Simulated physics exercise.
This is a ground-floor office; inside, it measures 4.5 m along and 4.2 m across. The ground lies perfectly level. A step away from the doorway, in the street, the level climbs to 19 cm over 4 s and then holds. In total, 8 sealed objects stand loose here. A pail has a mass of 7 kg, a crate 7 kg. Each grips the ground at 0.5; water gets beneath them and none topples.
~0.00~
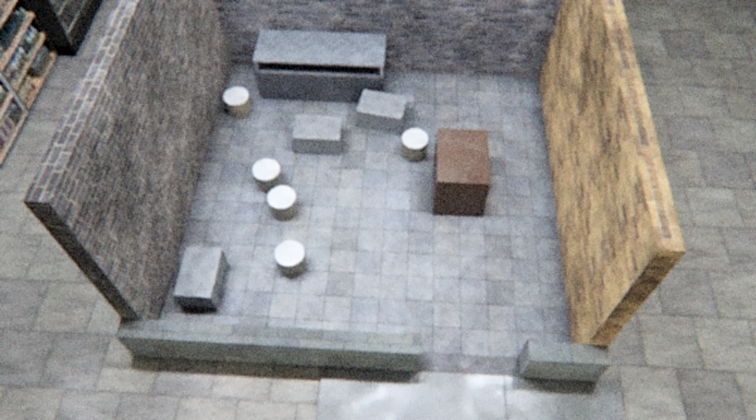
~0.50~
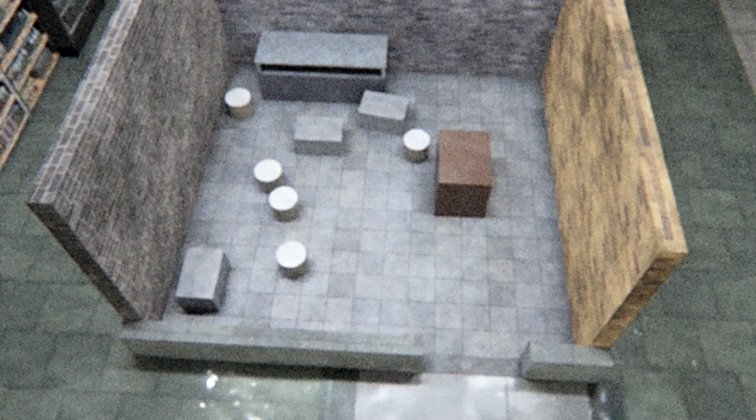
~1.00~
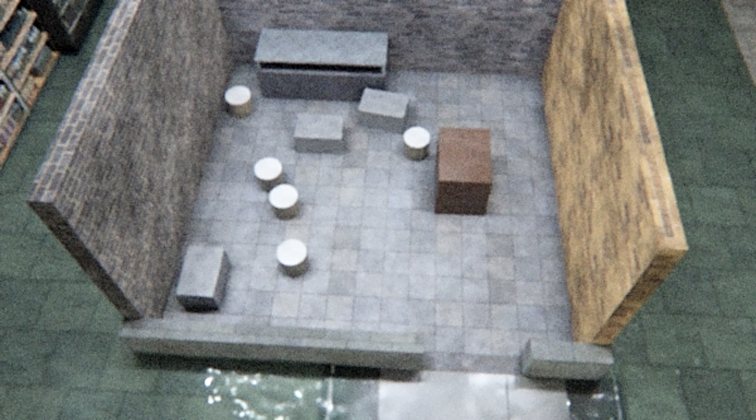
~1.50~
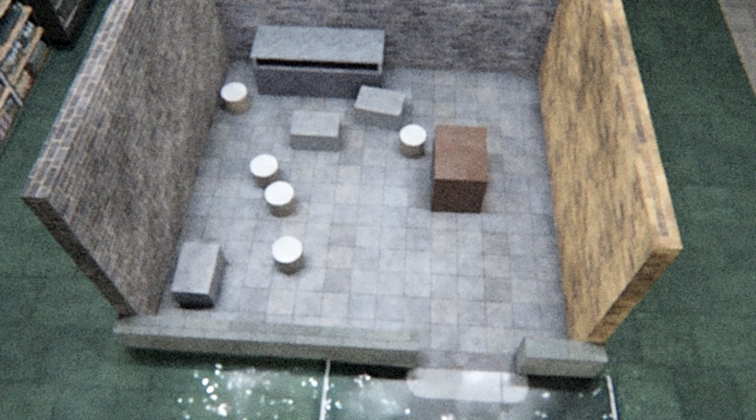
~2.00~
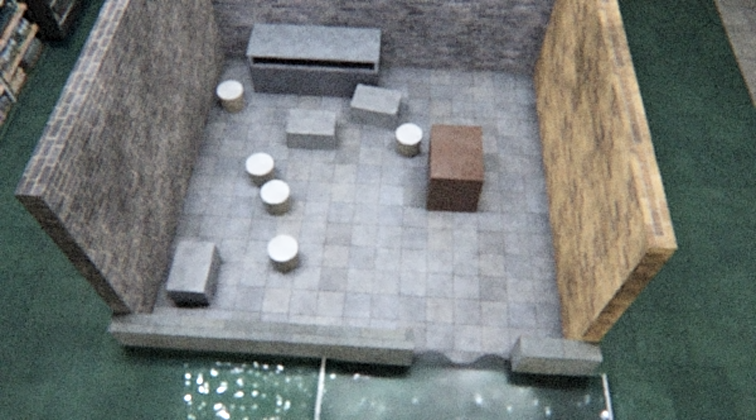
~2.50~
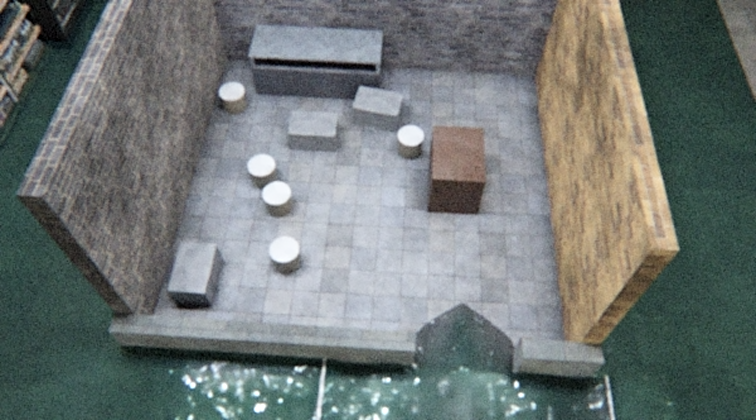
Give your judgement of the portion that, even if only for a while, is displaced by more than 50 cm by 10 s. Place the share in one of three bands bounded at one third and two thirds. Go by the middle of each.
It's shaping up to be few of them, below a third.
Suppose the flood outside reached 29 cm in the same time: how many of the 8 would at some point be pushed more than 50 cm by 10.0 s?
Count under that change: 4.
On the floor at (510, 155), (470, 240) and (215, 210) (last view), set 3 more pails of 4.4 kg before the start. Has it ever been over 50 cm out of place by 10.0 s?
In that order: Over, past it, under.
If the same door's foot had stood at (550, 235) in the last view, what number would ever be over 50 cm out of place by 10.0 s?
Result: 1.
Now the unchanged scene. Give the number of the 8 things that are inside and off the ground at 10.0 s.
Total: 2.
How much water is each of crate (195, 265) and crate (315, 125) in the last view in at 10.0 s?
First roughly 2 cm, second roughly 8 cm.
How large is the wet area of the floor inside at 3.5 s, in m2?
Roughly 2.5 m2.
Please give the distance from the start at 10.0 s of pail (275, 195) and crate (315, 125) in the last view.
The first is 0 cm from its start, the second 80 cm.
After 3.5 s 0 of 8 are over 50 cm from their spots; 0 afloat.
After 4.5 s 0 of 8 are over 50 cm from their spots; 0 afloat.
After 7.0 s 1 of 8 are over 50 cm from their spots; 1 afloat.
After 10.0 s 1 of 8 are over 50 cm from their spots, and 1 have been at some point; 2 afloat.
